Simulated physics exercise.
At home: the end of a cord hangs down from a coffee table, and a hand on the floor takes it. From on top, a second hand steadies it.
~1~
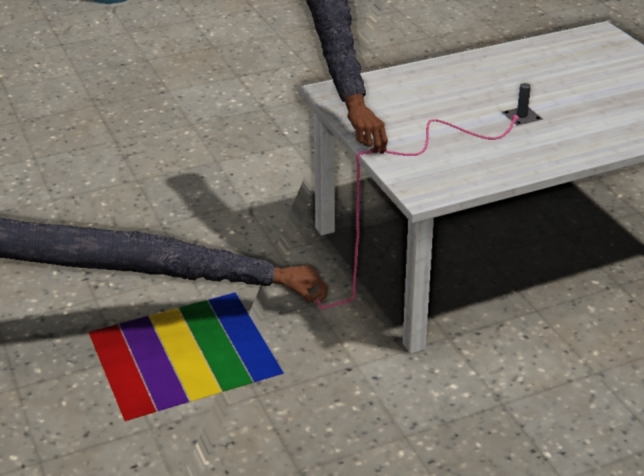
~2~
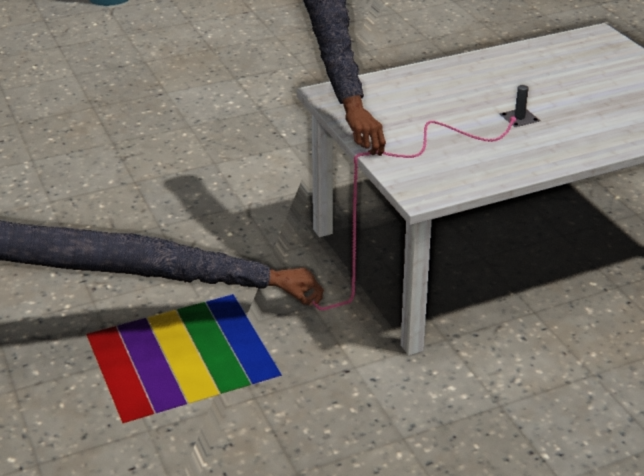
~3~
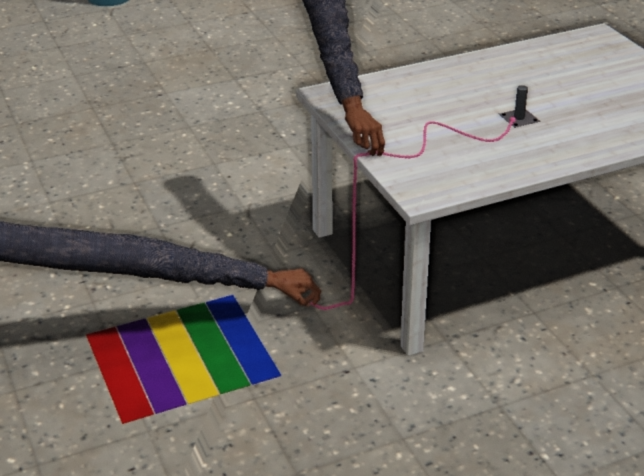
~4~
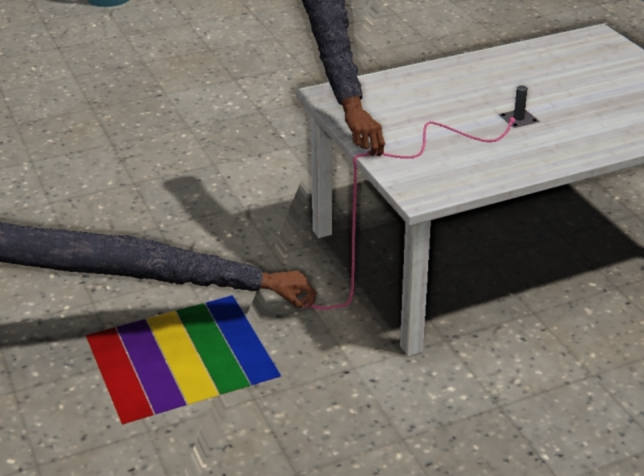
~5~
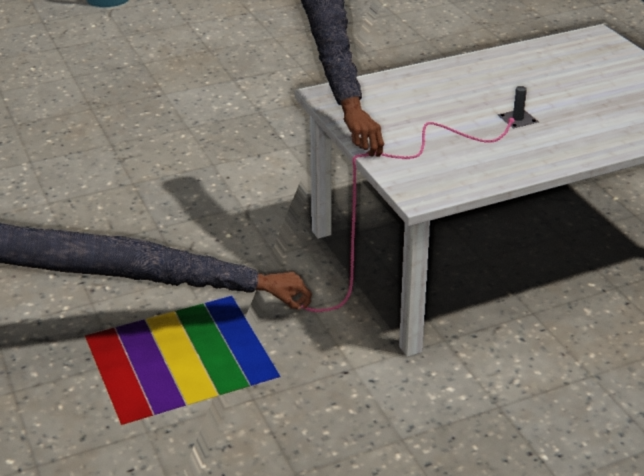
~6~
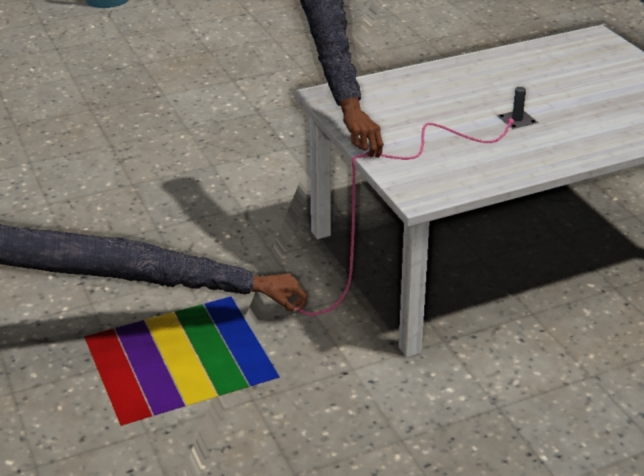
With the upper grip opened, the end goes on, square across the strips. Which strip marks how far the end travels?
The red strip.
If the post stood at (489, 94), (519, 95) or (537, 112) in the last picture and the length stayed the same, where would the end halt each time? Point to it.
It works out at around (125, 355), (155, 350) and (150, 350) for the three tries.
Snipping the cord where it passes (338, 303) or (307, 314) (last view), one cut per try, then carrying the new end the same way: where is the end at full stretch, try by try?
Try one: (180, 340); try two: (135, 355).
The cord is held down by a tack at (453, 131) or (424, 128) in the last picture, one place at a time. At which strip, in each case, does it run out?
The end stops on purple and then on yellow.
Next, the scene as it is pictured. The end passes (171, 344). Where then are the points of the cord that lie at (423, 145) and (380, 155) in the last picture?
One lands at (363, 153), the other at (340, 204).
A little later, end near (171, 344); over yellow.
Next, end near (136, 354); over purple.
When it is tight, end near (116, 359); over red. The red one.
